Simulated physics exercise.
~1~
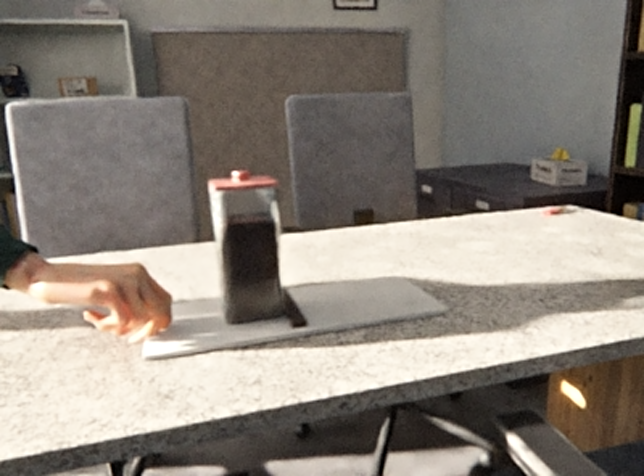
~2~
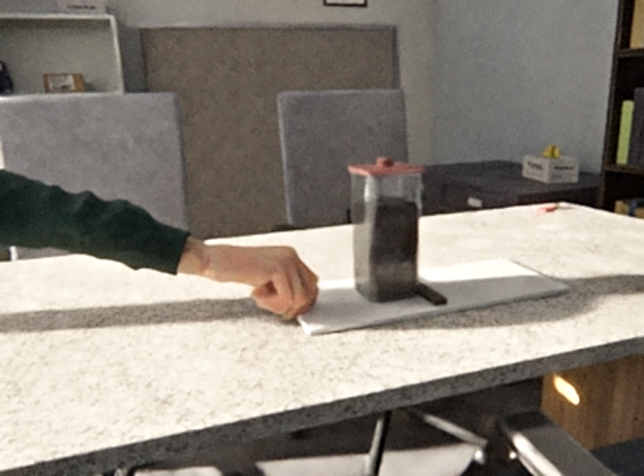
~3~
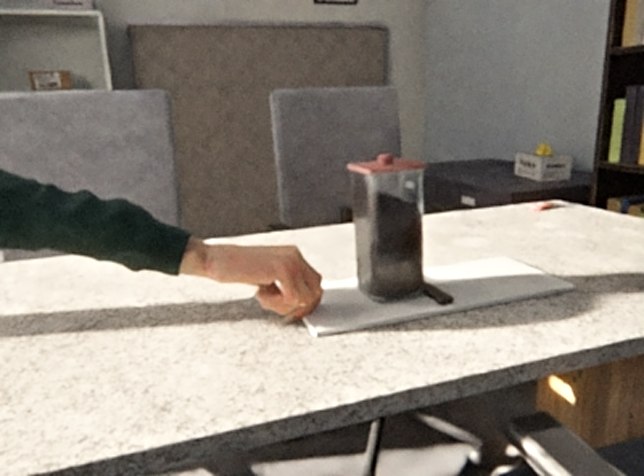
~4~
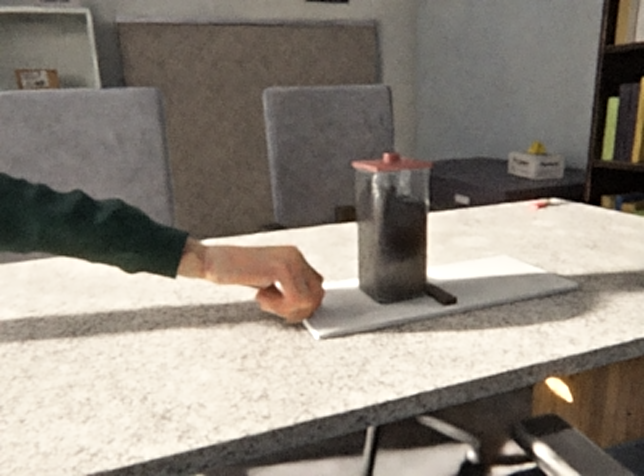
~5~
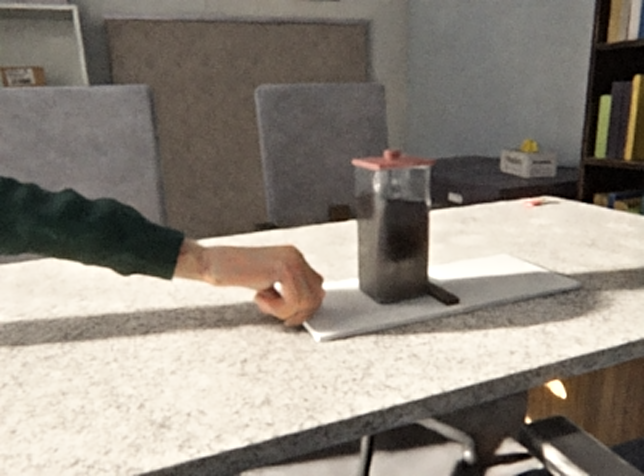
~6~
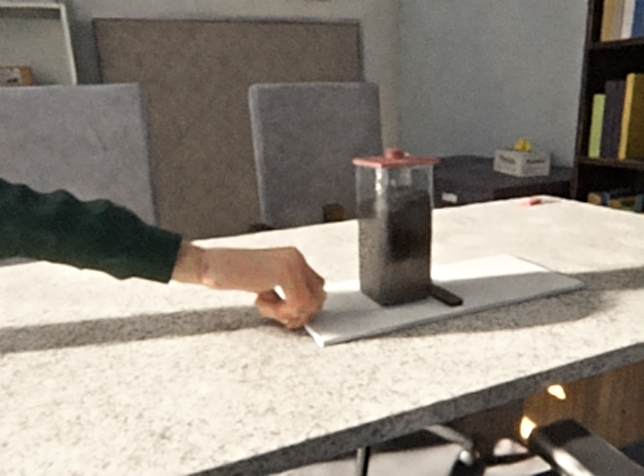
In the video, a hand pushes a white board to the right along a speckled table, carrying a clear square bottle of dark coffee with a red cap beside a dark strip. The board then stops, and the bottle remains upright on it while the hand stays at its edge.
